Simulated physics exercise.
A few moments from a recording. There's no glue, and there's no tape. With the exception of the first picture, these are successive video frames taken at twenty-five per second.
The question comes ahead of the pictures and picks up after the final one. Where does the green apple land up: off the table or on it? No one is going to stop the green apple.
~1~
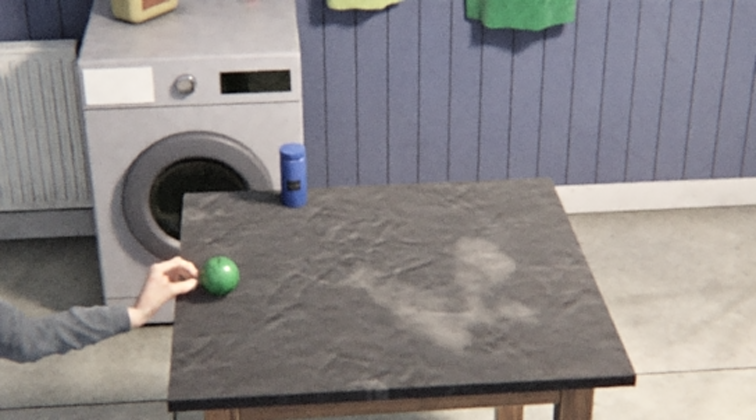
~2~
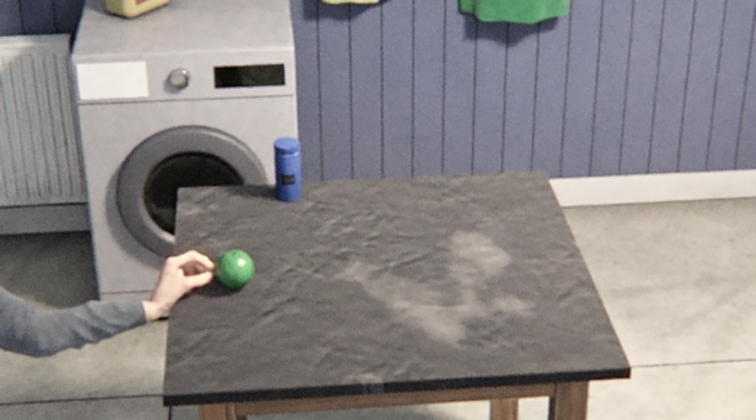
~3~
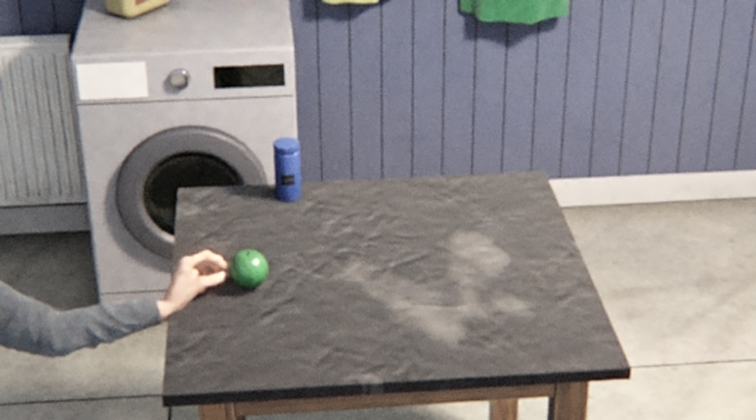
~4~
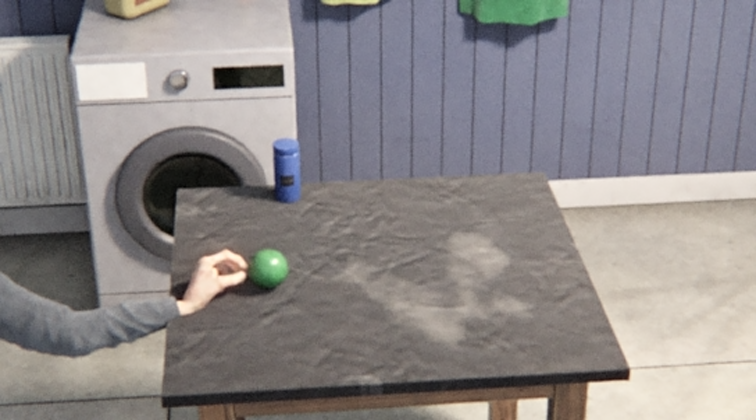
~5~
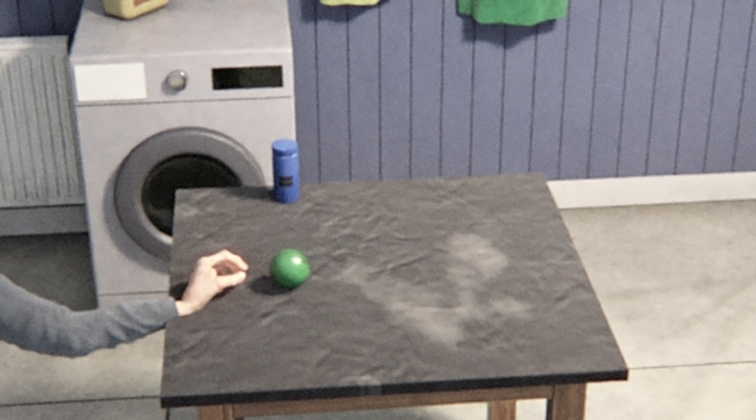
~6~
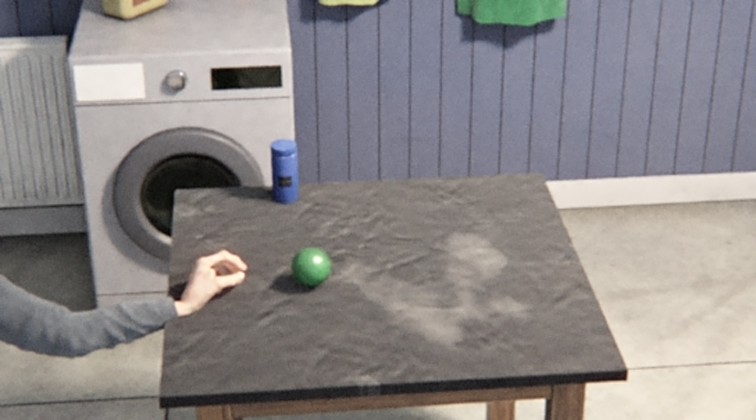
Off the table.
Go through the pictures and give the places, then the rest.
In the first picture, under the hand; green apple (219, 276).
In the second picture, under the hand; green apple (234, 270).
In the third picture, under the hand; green apple (248, 269).
In the fourth picture, green apple (268, 269).
In the fifth picture, green apple (289, 269) displaced a little.
In the sixth picture, green apple (311, 267) displaced about its own width.
Then, 0.30 s past the last view, green apple displaced well along near (470, 259).
Then, 0.60 s past the last view, green apple now off the table.
Then, 0.90 s past the last view, things are still on the move.
Finally, off the table, green apple.
